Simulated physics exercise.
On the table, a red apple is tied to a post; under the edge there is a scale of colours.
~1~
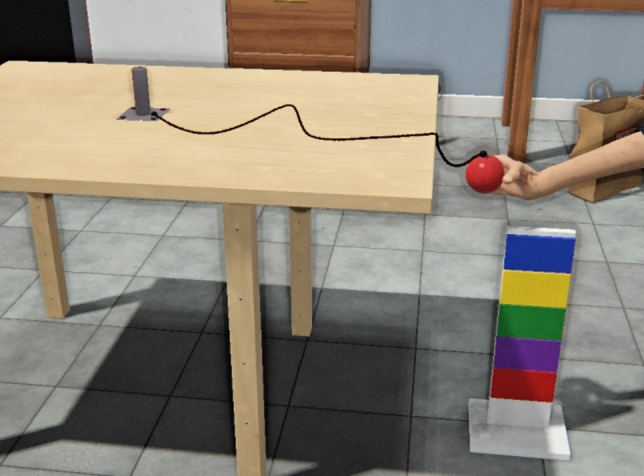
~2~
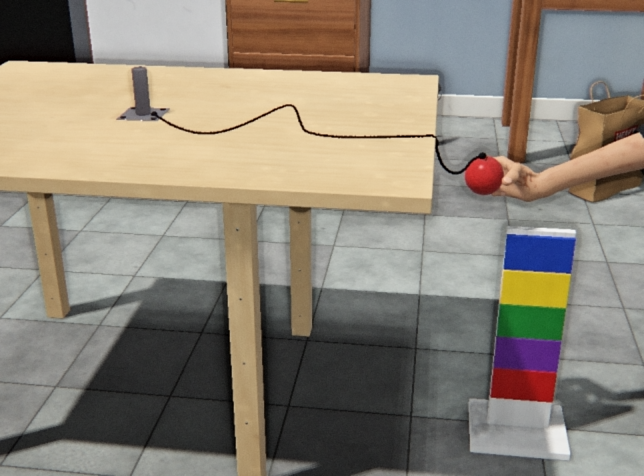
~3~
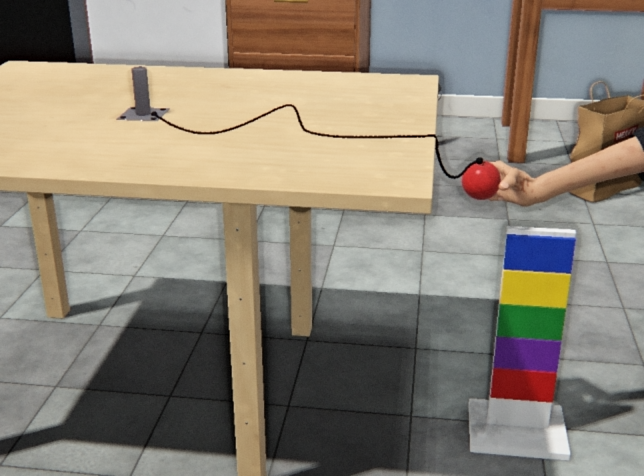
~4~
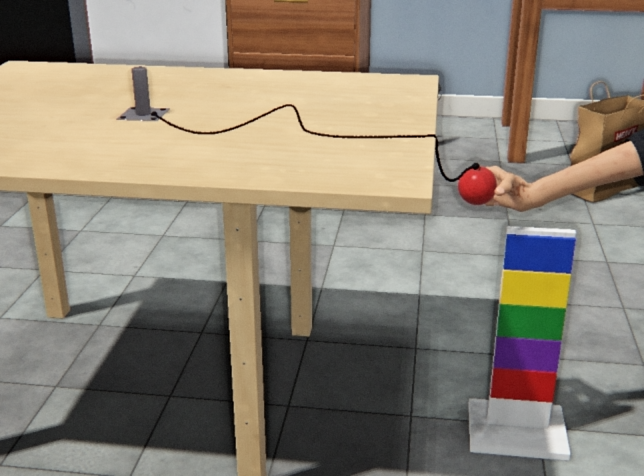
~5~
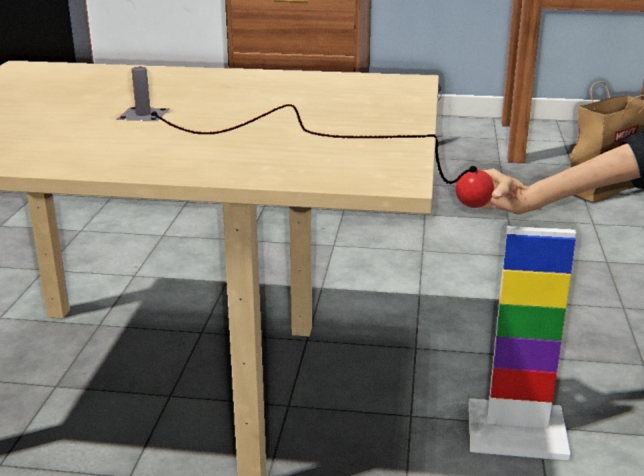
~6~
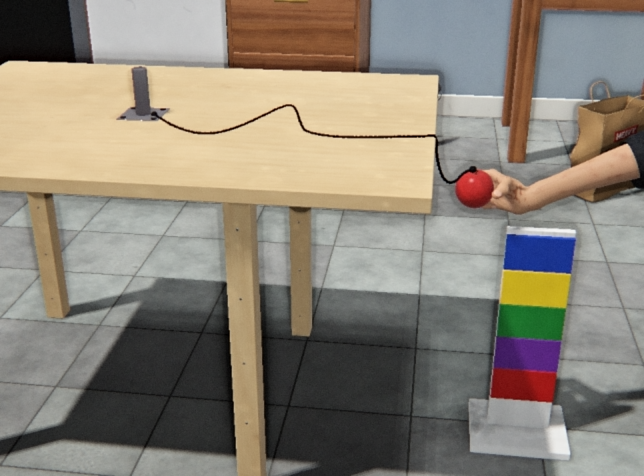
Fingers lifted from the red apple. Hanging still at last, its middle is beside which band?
Its middle is beside purple.
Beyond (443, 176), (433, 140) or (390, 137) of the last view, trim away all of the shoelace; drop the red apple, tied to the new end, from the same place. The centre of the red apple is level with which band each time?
Green; yellow; blue.
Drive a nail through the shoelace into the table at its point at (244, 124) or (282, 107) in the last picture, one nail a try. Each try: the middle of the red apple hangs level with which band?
Results, in sequence: Green / yellow.
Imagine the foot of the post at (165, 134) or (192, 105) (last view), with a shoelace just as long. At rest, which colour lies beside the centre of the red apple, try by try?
Trial 1 - red; trial 2 - red.
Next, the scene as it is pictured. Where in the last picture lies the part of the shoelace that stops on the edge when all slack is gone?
About (303, 127).
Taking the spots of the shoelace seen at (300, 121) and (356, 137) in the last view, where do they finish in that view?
I'd put the first at about (419, 128) and the other at about (433, 196).
A little later, apple near (446, 329); level with green.
Next, apple near (402, 341); level with purple.
When it is over, apple near (421, 345); level with purple. Its centre hangs level with the purple band.
